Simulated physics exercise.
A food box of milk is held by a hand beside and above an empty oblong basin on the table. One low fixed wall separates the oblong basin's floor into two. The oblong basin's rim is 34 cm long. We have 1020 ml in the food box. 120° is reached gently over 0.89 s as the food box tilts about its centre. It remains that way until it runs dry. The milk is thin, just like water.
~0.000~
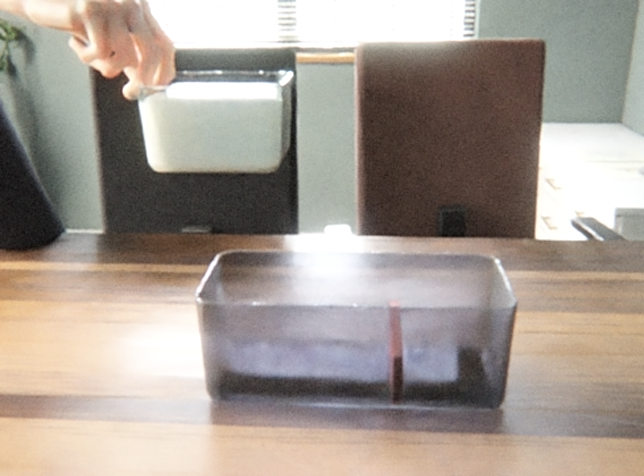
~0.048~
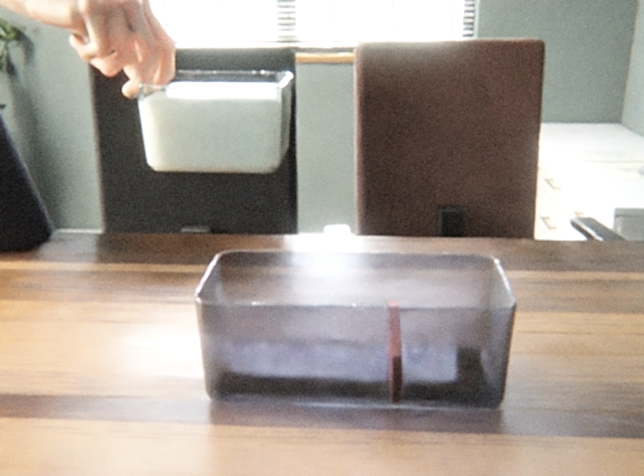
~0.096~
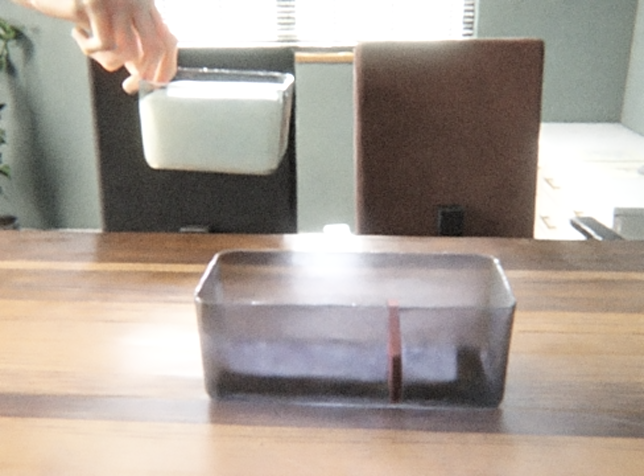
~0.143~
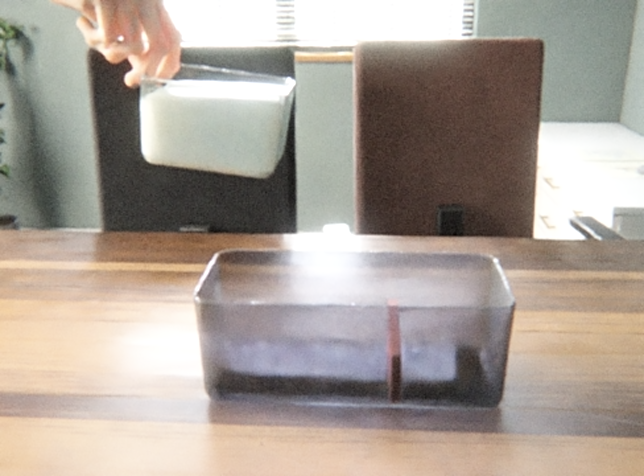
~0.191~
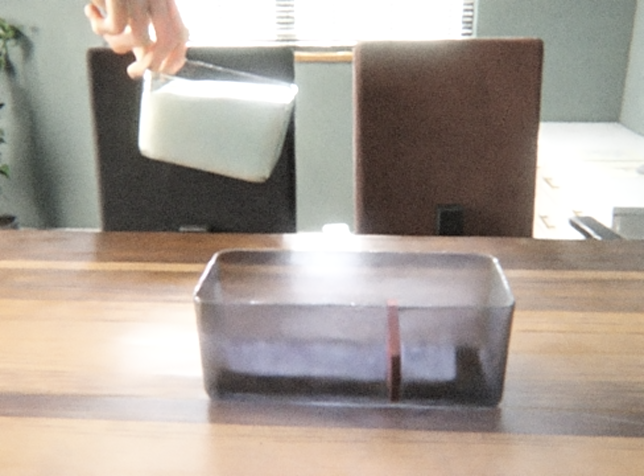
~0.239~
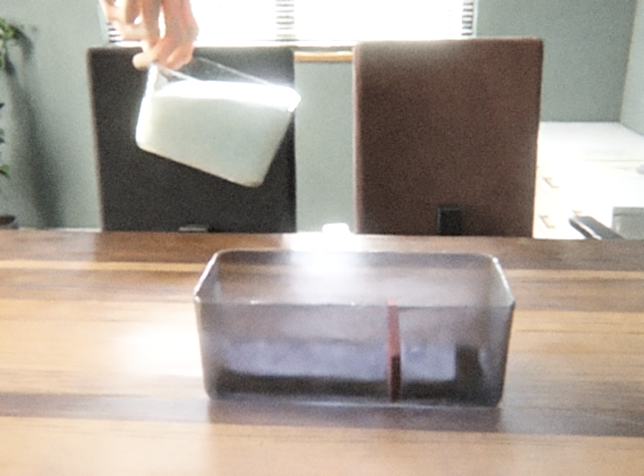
A hand at the upper left holds a clear food box of white milk above a brown wooden table, seen from the front at a fixed, slightly raised view. An empty, smoky grey see-through oblong basin sits on the table, with dark and brown chairs and a bright window blind behind. The hand holds the box nearly level, then gradually tilts it, lowering its right side while the milk stays nearly level.
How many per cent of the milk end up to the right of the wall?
About 4 per cent.
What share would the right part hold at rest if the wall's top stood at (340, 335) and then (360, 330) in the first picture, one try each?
It comes to 65 per cent, and then 50 per cent.
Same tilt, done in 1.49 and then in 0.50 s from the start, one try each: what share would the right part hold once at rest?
10 then 10 %.
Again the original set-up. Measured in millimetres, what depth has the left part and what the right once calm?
Around 30 mm deep on the left, around 2 mm deep on the right.
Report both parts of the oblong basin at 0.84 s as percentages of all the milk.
80 on the left and 2 on the right, roughly.
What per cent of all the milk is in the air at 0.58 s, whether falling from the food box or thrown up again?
I'd say close to 48 per cent.
By 0.58 s the tilt is 88° and 34 per cent is still to pour, 18 is left of the wall and 0 right of it.
By 0.84 s the tilt is 119° and 3 per cent is still to pour, 81 is left of the wall and 2 right of it.
By 1.10 s the tilt is 120° and 0 per cent is still to pour, 88 is left of the wall and 4 right of it.
By 1.39 s the tilt is 120° and 0 per cent is still to pour, 88 is left of the wall and 4 right of it.
At rest 88 per cent lies left of the wall, 4 right of it and 8 outside.
